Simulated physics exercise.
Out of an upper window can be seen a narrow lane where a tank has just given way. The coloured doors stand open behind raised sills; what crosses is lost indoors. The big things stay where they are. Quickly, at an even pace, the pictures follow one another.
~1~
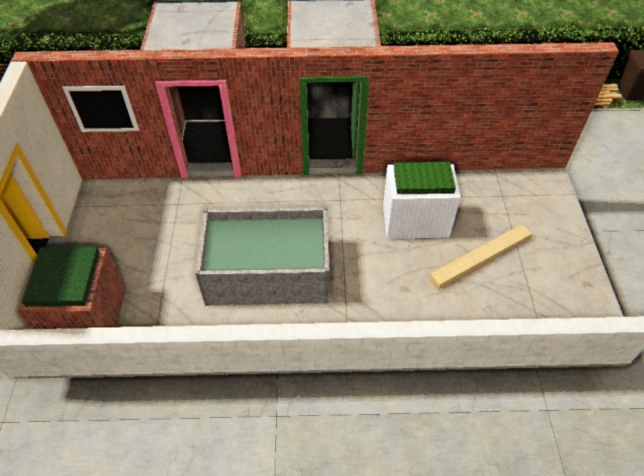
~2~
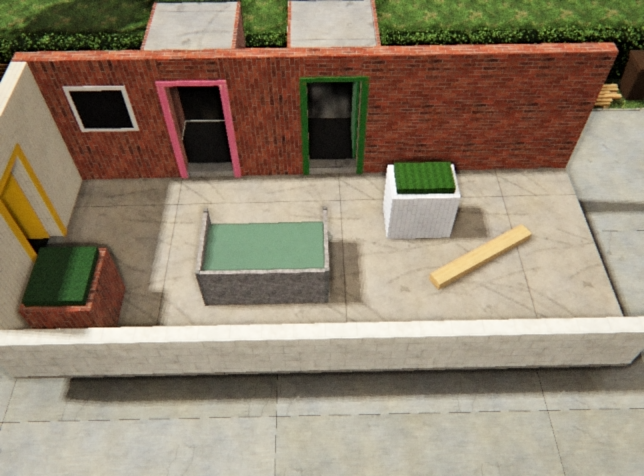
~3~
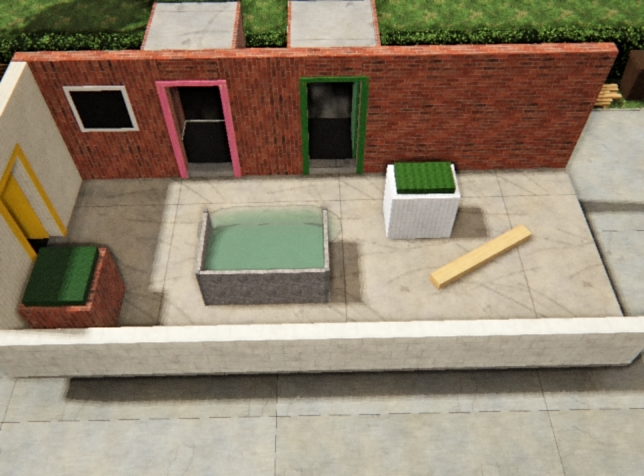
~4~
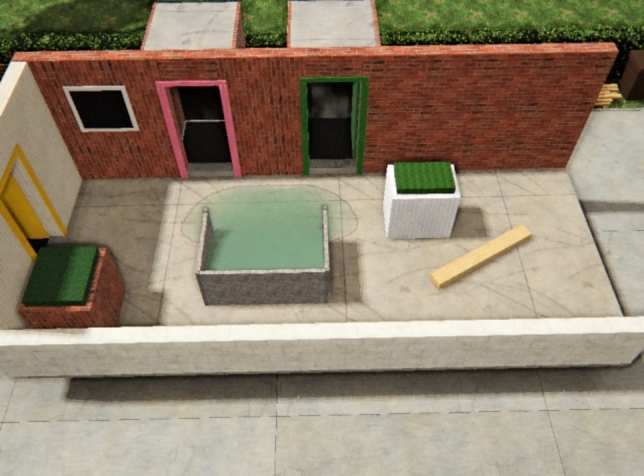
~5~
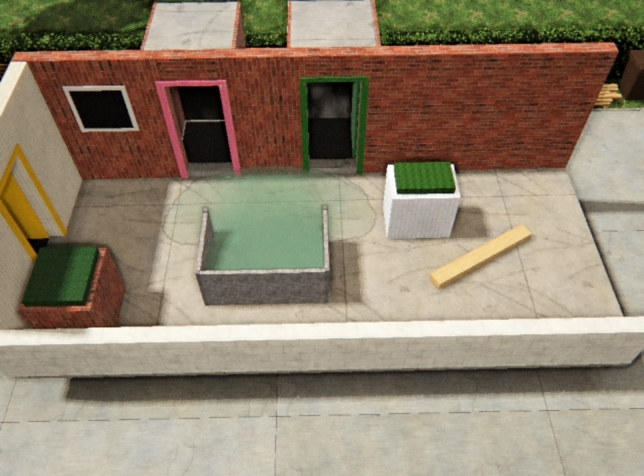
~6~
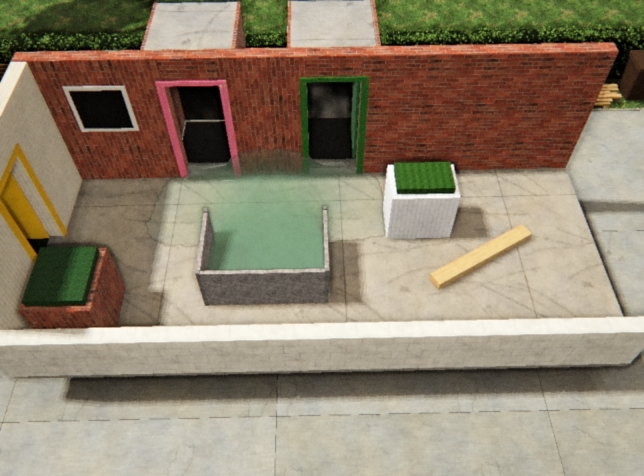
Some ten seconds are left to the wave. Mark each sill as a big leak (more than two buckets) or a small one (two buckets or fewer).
Yellow door: Big; pink door: Big; green door: Big.
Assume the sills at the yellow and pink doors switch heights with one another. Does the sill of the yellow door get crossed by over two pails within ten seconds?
The yellow door falls short.
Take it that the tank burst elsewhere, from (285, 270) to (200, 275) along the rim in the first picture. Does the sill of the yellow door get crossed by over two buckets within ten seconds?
Result - the yellow door clears the line.
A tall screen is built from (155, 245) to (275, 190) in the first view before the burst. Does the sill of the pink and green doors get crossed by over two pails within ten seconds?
Pink: Stays within the limit. Green: Tops the limit.
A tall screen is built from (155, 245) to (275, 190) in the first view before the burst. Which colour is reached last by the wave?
Answer: The yellow-painted one.
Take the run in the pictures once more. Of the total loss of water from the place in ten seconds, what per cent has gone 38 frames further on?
Estimate: 80 %.
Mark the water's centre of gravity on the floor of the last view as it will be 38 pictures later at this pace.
Close to pixel (233, 244).
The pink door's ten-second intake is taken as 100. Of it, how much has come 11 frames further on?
Working it through, I arrive at 90 %.
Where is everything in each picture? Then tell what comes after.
The first picture shows still water in the open tank at (264, 242).
In the second picture, the front is at a hidden place, out from the gap on the open tank's far side.
In the third picture, water pours out on the open tank's far side and has run to a hidden place.
In the fourth picture, water pours out on the open tank's far side and has run to (344, 205).
In the fifth picture, water pours out on the open tank's far side and has run to (208, 177).
In the sixth picture, the front is at (177, 178), out from the gap on the open tank's far side.
A moment on, water covers 25 % of the floor; the yellow door not reached, the pink door over two buckets in, the green door over two buckets in.
Next, water covers 35 % of the floor; the yellow door wet at the sill, nothing in, the pink door far over two buckets in, the green door over two buckets in.
Then, water covers 55 % of the floor; the yellow door over two buckets in, the pink door far over two buckets in, the green door far over two buckets in.
Later, water covers 75 % of the floor; the yellow door far over two buckets in, the pink door far over two buckets in, the green door far over two buckets in.
In the end, water covers 75 % of the floor; the yellow door far over two buckets in, the pink door far over two buckets in, the green door far over two buckets in.
